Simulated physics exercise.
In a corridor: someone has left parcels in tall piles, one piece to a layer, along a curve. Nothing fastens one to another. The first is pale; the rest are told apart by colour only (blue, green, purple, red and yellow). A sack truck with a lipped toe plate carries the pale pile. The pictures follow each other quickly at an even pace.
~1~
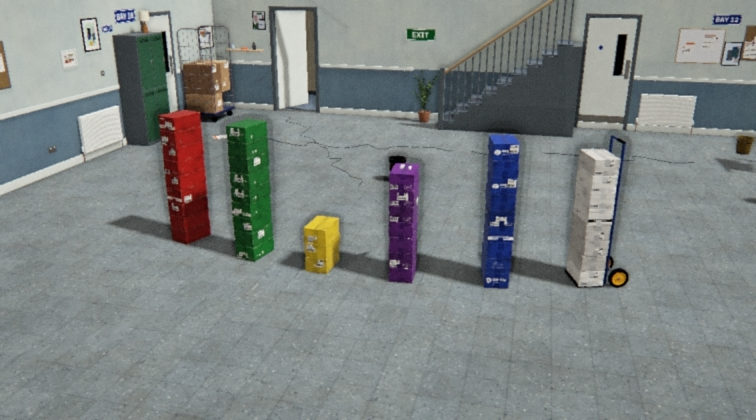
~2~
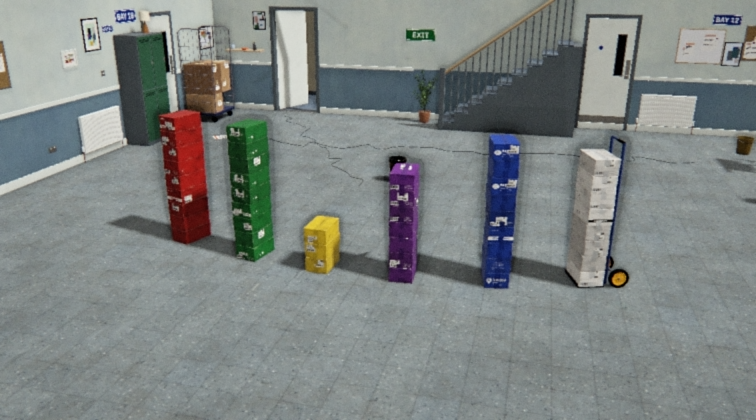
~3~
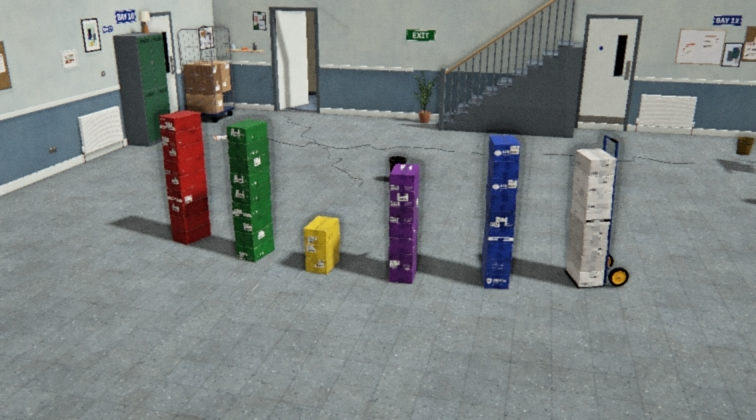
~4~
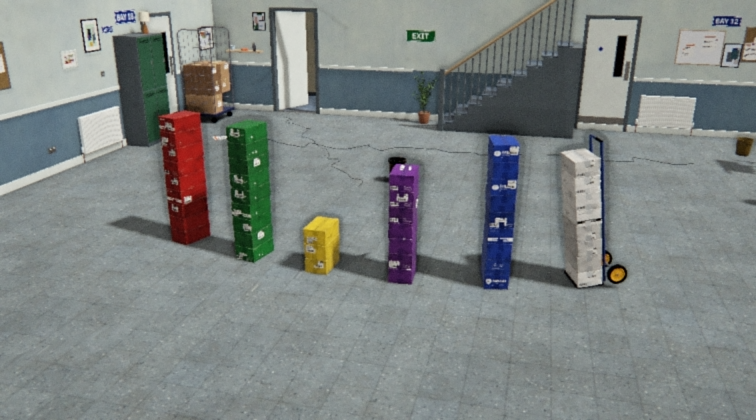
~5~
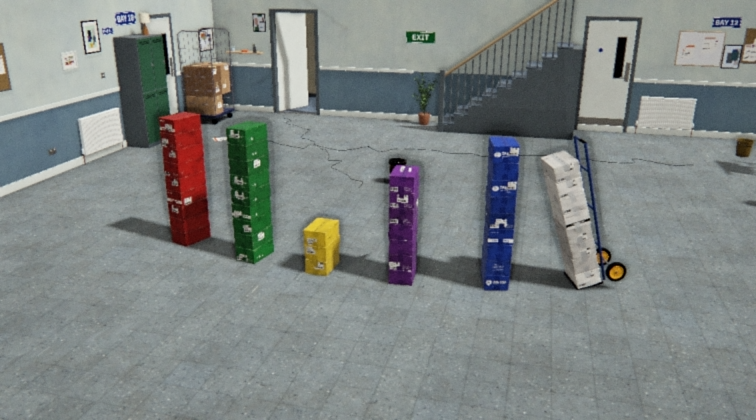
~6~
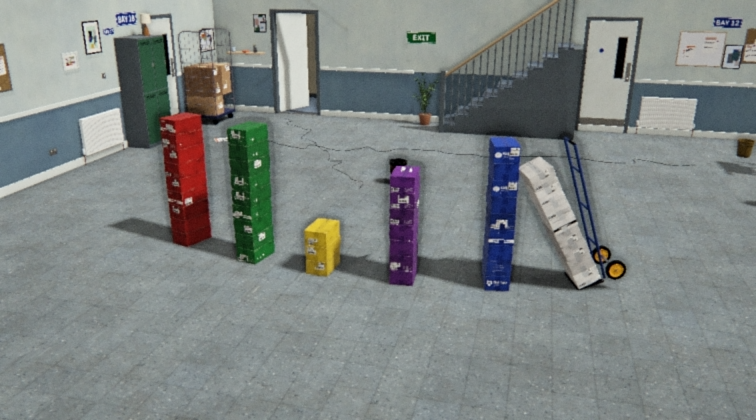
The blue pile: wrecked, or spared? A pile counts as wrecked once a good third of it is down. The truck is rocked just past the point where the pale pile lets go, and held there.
In the end the blue column comes down.
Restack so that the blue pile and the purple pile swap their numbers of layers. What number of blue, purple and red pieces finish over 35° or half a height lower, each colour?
Down at the end: Blue 6, purple 8, red 0.
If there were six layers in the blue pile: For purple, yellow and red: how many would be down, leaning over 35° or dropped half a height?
By colour: Purple 6, yellow 0, red 0.
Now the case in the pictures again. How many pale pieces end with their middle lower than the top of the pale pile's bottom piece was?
4 of them.
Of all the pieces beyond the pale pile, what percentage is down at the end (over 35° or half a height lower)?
Roughly 45 per cent.
Just after the last frame, 8 of the pale pile down; none of the 9 blue parcels down (0 of 37 in all colours); top blue parcel tilted barely.
A moment on, 8 of the pale pile down; 3 of the 9 blue parcels down (3 of 37 in all colours); top blue parcel tilted clearly, half its height lower.
Further on, 8 of the pale pile down; 9 of the 9 blue parcels down (10 of 37 in all colours); top blue parcel tilted a little, some two heights lower; top purple parcel tilted clearly, half its height lower.
Then, 8 of the pale pile down; 9 of the 9 blue parcels down (15 of 37 in all colours); top blue parcel tilted clearly, some five heights lower; top purple parcel on its side.
When it is over, 8 of the pale pile down; 9 of the 9 blue parcels down (16 of 37 in all colours); top blue parcel upside down; top purple parcel on its side. In pixels of the last frame, middles, top blue parcel near (251, 284), top purple parcel near (261, 258).
